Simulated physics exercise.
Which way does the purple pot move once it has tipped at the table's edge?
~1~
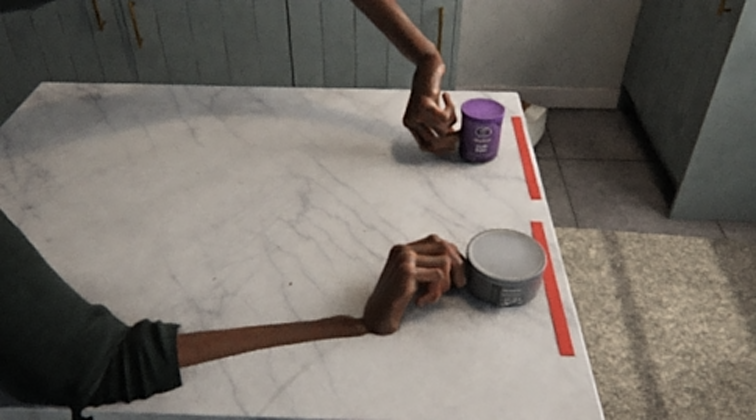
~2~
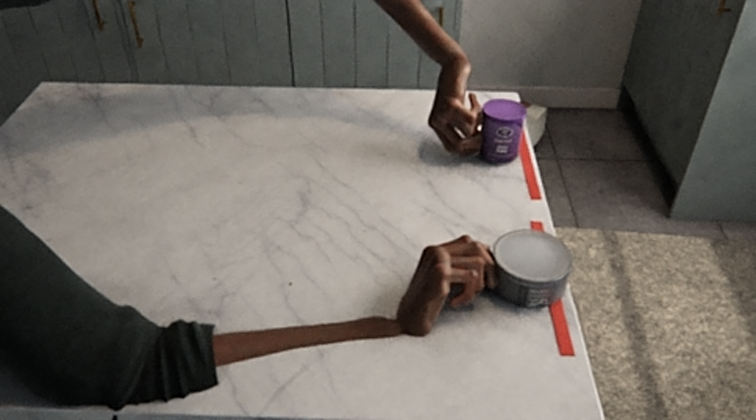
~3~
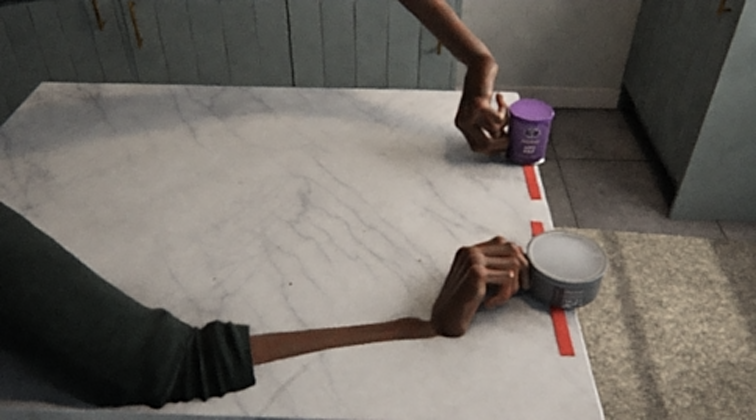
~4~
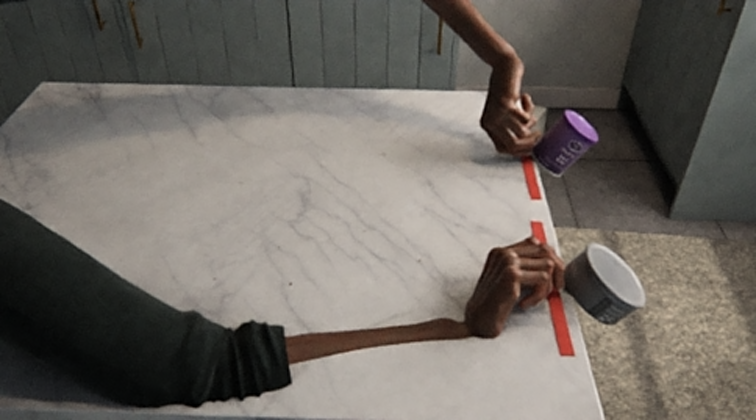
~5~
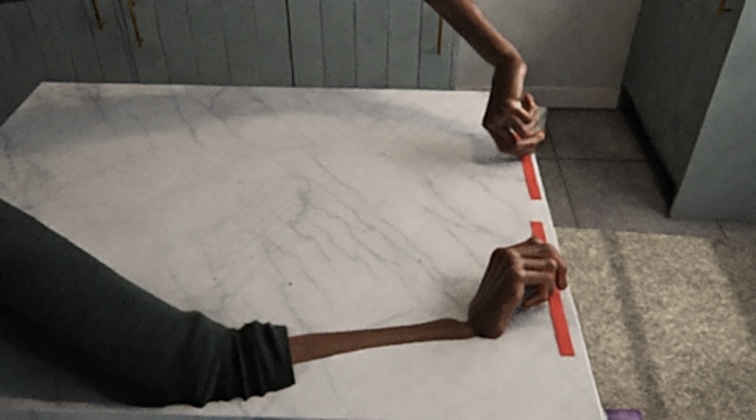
The purple pot moves down, dropping off the edge of the table toward the floor.
